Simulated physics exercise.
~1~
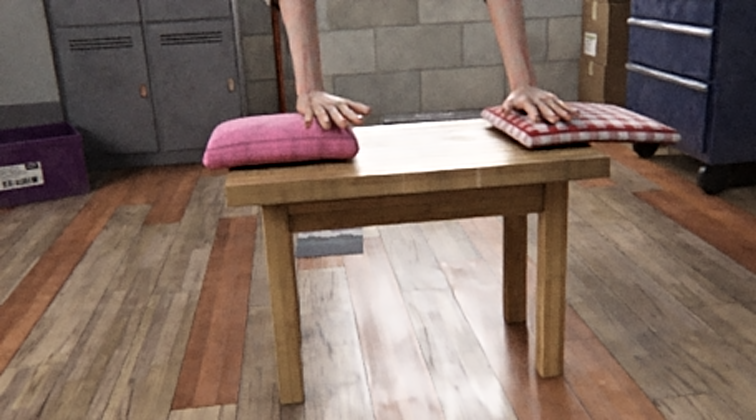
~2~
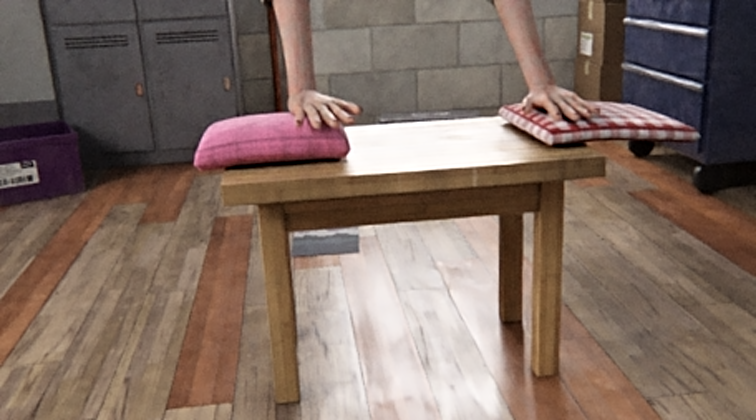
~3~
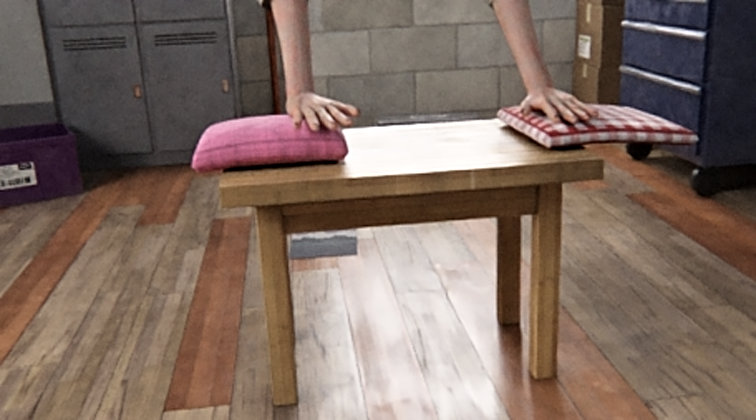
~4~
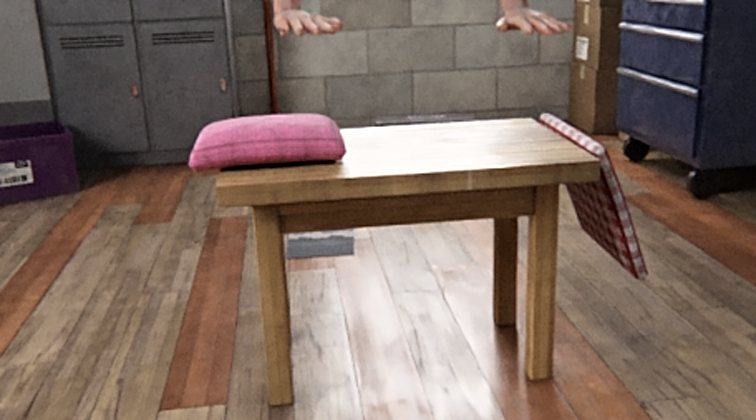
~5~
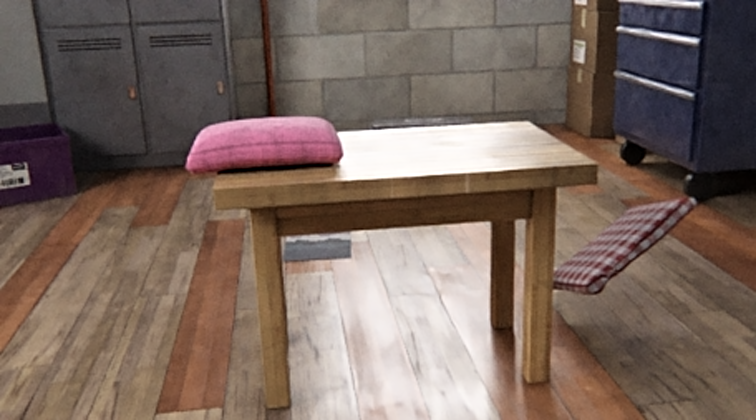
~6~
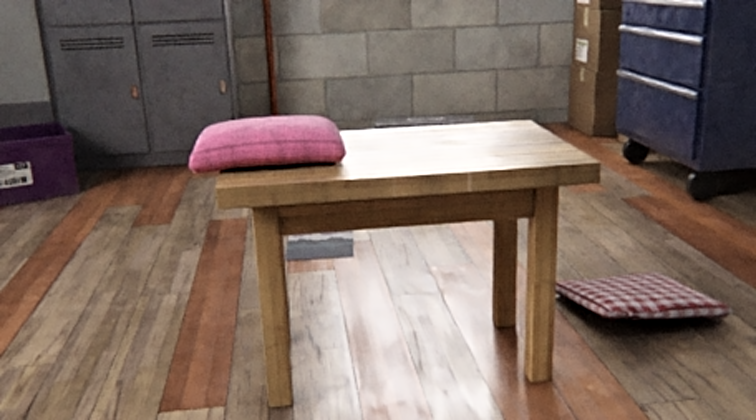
To begin with, two hands rest on a pink cushion-like sack at the left end of a small wooden table and a red-and-white checked pad that juts past the right end. The hands stay on them for a while, the right one and the pad having shifted slightly rightward. Then both hands lift away, and the checked pad tips over the right edge, hanging steeply. It drops clear of the table, turning as it falls, while the hands leave the view. Finally, the pad lies flat on the wooden floor to the right, and the pink sack remains in place on the tabletop.
